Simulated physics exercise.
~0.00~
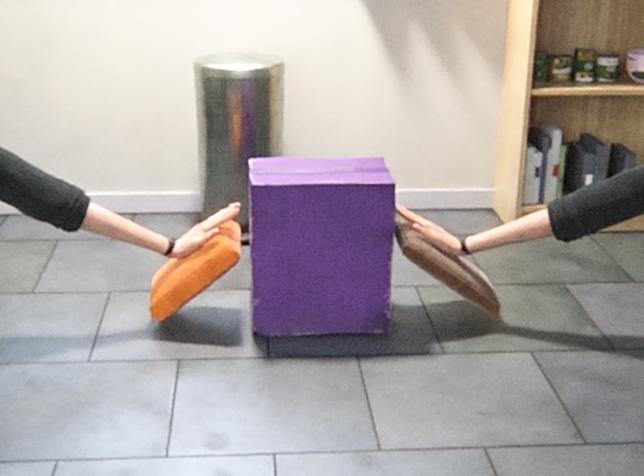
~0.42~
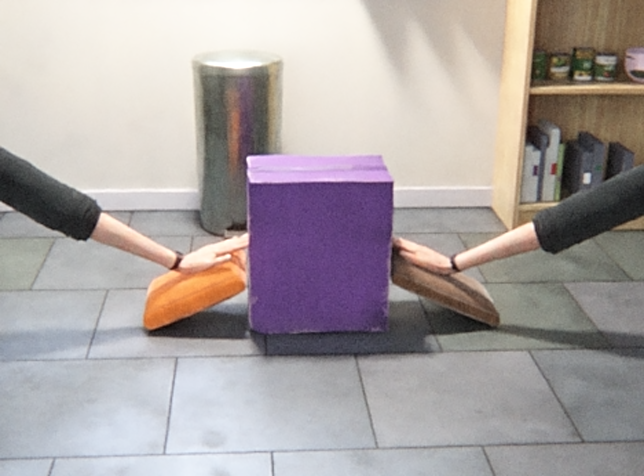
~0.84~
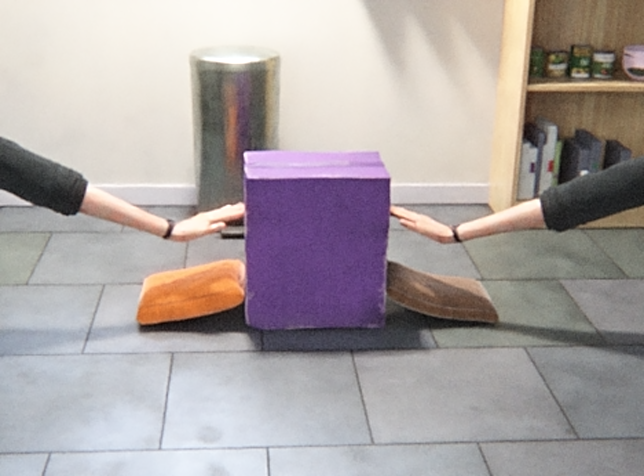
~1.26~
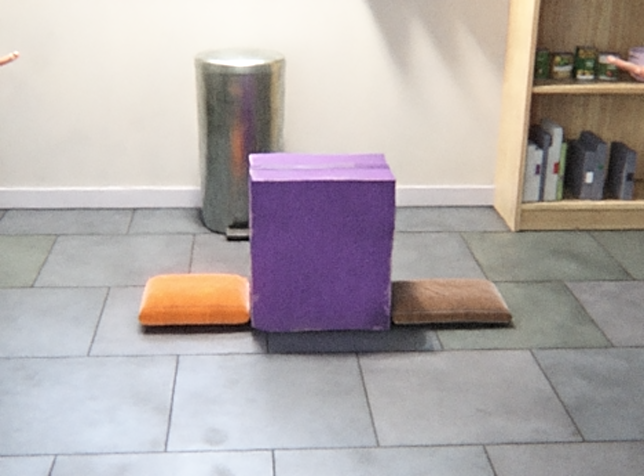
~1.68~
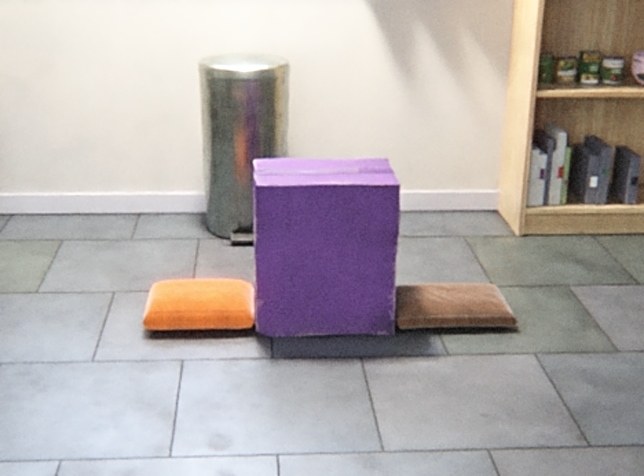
The clip opens on a purple box standing on a gray tiled floor, with an orange soft bag leaning on its left side and a brown one on its right. A hand reaches in from each side, resting on the bags. The hands move lower as both bags tilt down to a shallower slant. Then the hands come off the bags, which sink further toward the floor beside the box. The arms draw back out of view. At the end, both bags lie flat on the tiles, and the purple box still stands upright between them.
